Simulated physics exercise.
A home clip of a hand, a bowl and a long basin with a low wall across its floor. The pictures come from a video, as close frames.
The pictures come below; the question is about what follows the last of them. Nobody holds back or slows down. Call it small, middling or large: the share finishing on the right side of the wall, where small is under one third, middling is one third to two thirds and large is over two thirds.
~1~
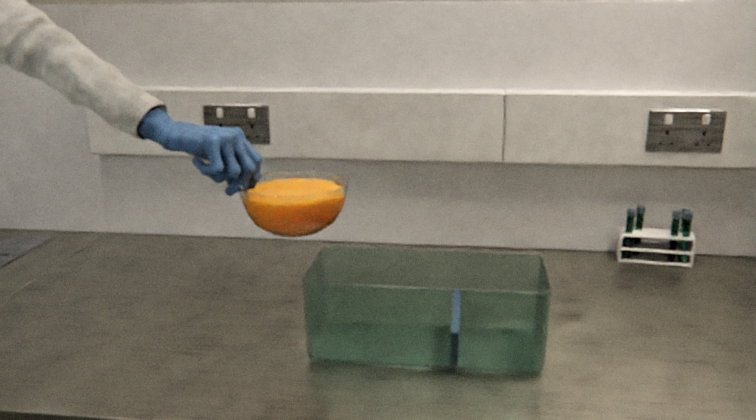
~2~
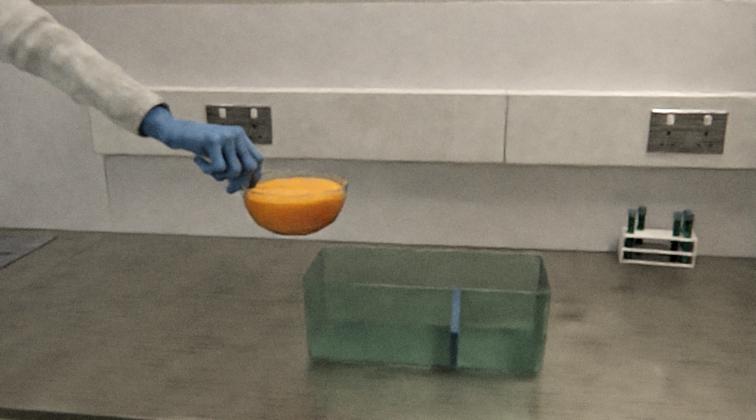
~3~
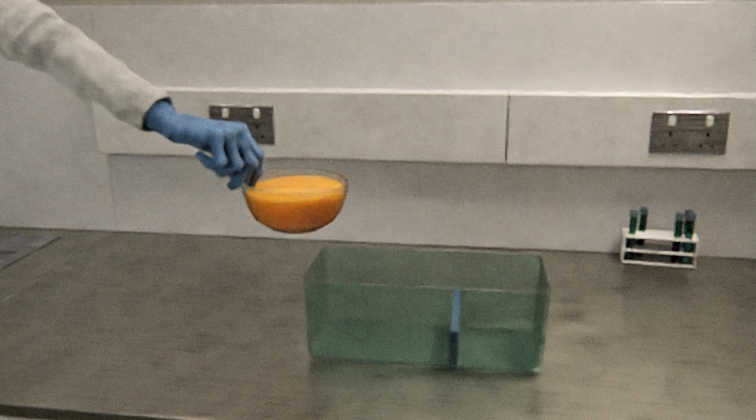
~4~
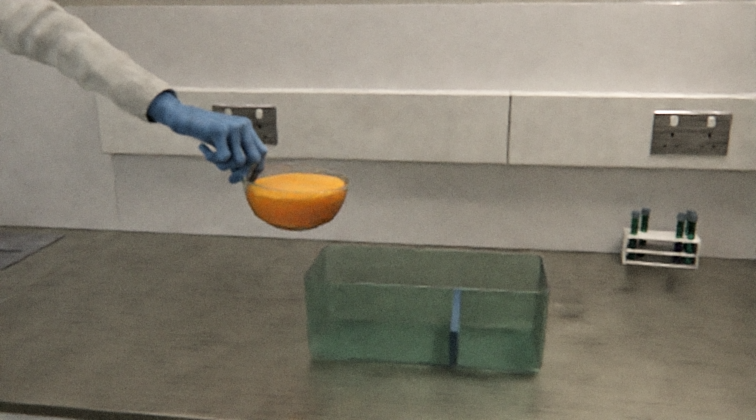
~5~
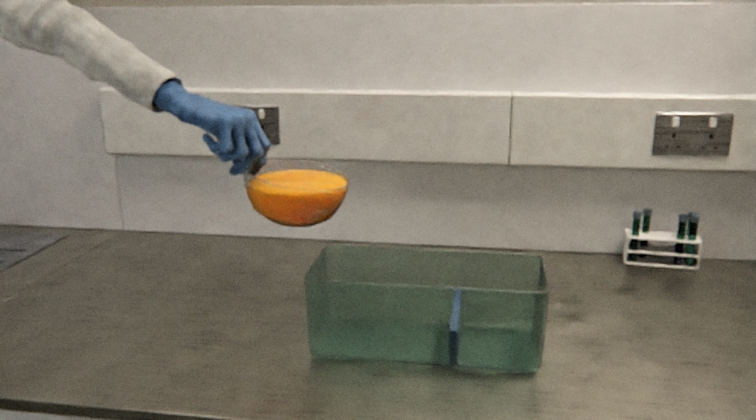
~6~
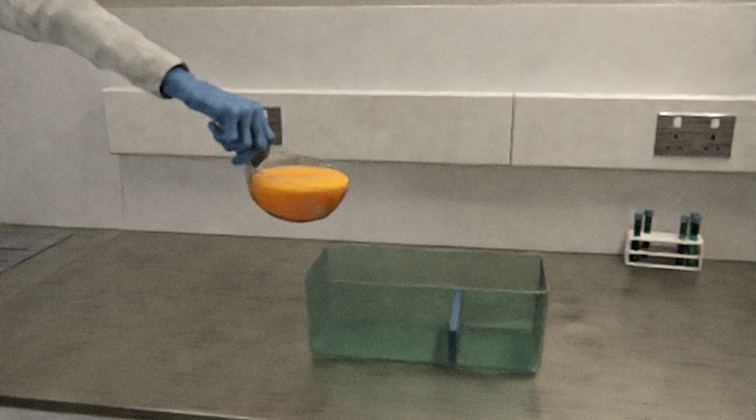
Small.
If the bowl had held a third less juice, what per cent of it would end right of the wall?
It would be somewhere near 5 %.
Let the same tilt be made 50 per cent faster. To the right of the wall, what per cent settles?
Result: Roughly 5 %.
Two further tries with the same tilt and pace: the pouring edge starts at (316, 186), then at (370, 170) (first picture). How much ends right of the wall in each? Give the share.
5 % and 40 %.
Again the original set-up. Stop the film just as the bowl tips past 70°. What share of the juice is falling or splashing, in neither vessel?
Roughly 40 percent.
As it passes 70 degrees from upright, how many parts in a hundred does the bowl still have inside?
Remaining fraction: Approx. 40 %.
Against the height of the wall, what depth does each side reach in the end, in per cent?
Left about 40, right about 0.
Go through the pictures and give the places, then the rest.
In the first frame, tilt 0°; pouring edge (346, 186); surface from (247, 188) to (345, 191); the long basin's rim runs from (312, 264) to (546, 274); the wall's top is at (456, 312).
In the second frame, tilt 1°; pouring edge (346, 186); surface from (248, 187) to (345, 190).
In the third frame, tilt 3°; pouring edge (347, 185); surface from (249, 185) to (345, 189).
In the fourth frame, tilt 6°; pouring edge (347, 185); surface from (251, 183) to (346, 186).
In the fifth frame, tilt 10°; pouring edge (347, 185); surface from (252, 178) to (347, 183).
In the sixth frame, tilt 15°; pouring edge (348, 185); surface from (253, 173) to (348, 181); 1 per cent is over the edge.
A moment on, the bowl is tipped part way and 40 per cent is still to pour, 19 is left of the wall and 0 right of it.
Next, the bowl is tipped right over and 1 per cent is still to pour, 88 is left of the wall and 1 right of it.
Then the bowl is tipped right over and 0 per cent is still to pour, 98 is left of the wall and 2 right of it.
Later the bowl is tipped right over and 0 per cent is still to pour, 97 is left of the wall and 2 right of it.
At rest 97 per cent lies left of the wall, 2 right of it and 1 outside.
